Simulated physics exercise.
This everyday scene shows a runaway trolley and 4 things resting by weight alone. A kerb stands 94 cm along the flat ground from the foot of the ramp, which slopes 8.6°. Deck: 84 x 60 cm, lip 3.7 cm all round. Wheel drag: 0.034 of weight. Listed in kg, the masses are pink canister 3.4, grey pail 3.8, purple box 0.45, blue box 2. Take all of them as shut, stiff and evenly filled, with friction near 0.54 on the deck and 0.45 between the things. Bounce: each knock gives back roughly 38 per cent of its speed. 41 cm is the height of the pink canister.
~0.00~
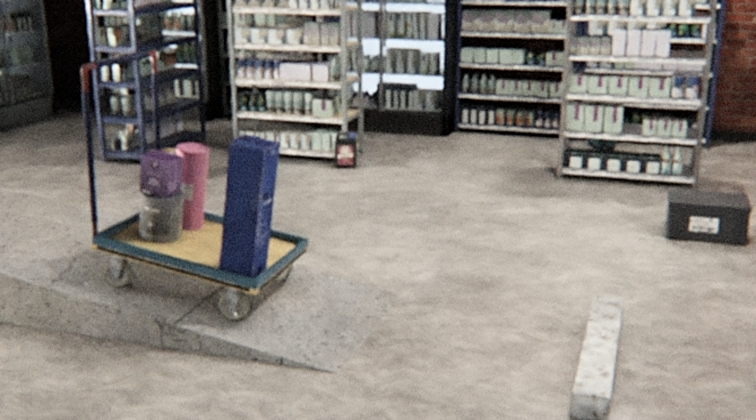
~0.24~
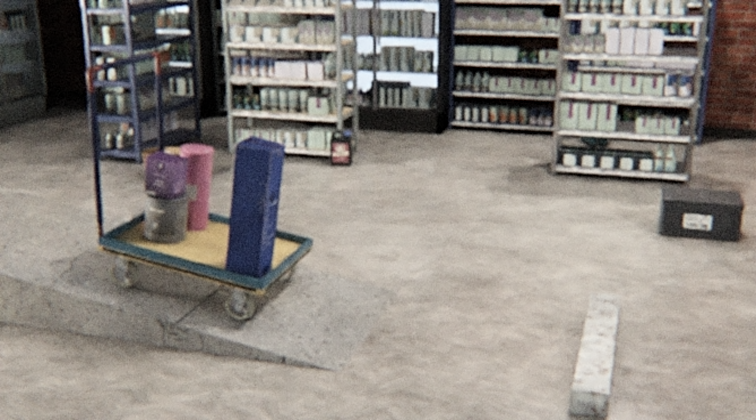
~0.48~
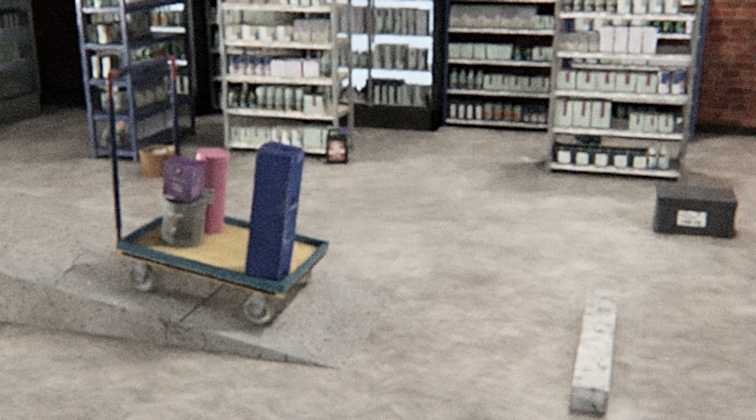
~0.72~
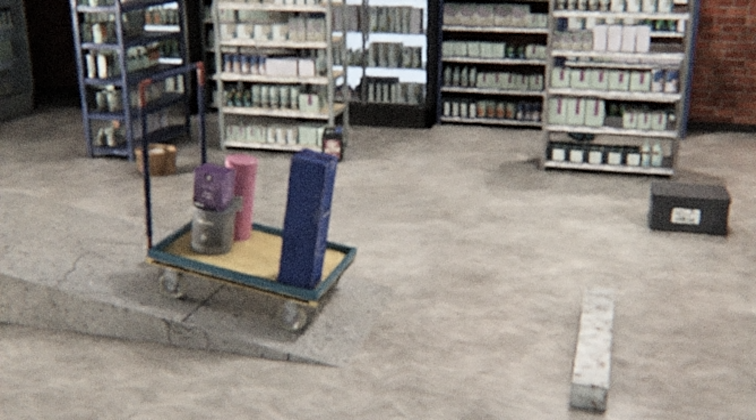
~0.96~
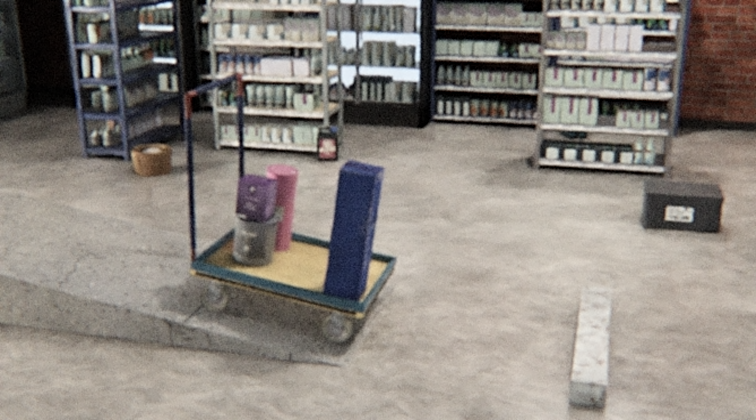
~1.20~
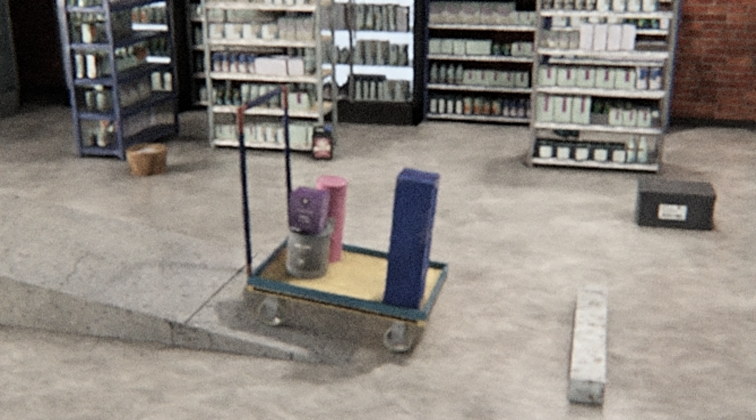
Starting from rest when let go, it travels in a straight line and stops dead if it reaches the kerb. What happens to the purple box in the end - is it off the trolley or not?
The purple box does not end up off the trolley.
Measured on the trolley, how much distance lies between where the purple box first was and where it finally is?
16 cm.
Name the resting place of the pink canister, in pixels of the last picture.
(540, 272), roughly.
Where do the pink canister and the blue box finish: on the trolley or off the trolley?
The pink canister stays within bounds; the blue box winds up out of bounds.
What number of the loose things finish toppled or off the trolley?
2 of them.
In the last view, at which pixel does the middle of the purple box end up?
It ends up at about (486, 236).
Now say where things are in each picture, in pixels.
In the first frame, kerb 142 cm ahead; purple box (161, 174); pink canister (190, 187).
In the second frame, kerb 140 cm ahead; blue box (255, 210); pink canister (194, 188).
In the third frame, kerb 132 cm ahead; grey pail (184, 219); blue box (274, 214).
In the fourth frame, kerb 117 cm ahead; pink canister (239, 198); grey pail (213, 227).
In the fifth frame, kerb 95 cm ahead; blue box (353, 233); pink canister (279, 208).
In the sixth frame, kerb 68 cm ahead; purple box (309, 210); grey pail (308, 250).
After 1.80 s, trolley at the kerb; purple box moved 6 cm near (462, 234); blue box 6° off its base; pink canister 4° off its base.
After 2.10 s, trolley at the kerb; blue box now off the trolley; purple box moved 17 cm near (486, 236); pink canister 52° off its base.
In the end (2.9 s), off the trolley, blue box; toppled on the trolley, pink canister; not toppled but over 10 cm from the start, grey pail and purple box. At the end, from the last picture's camera, purple box near (486, 236).
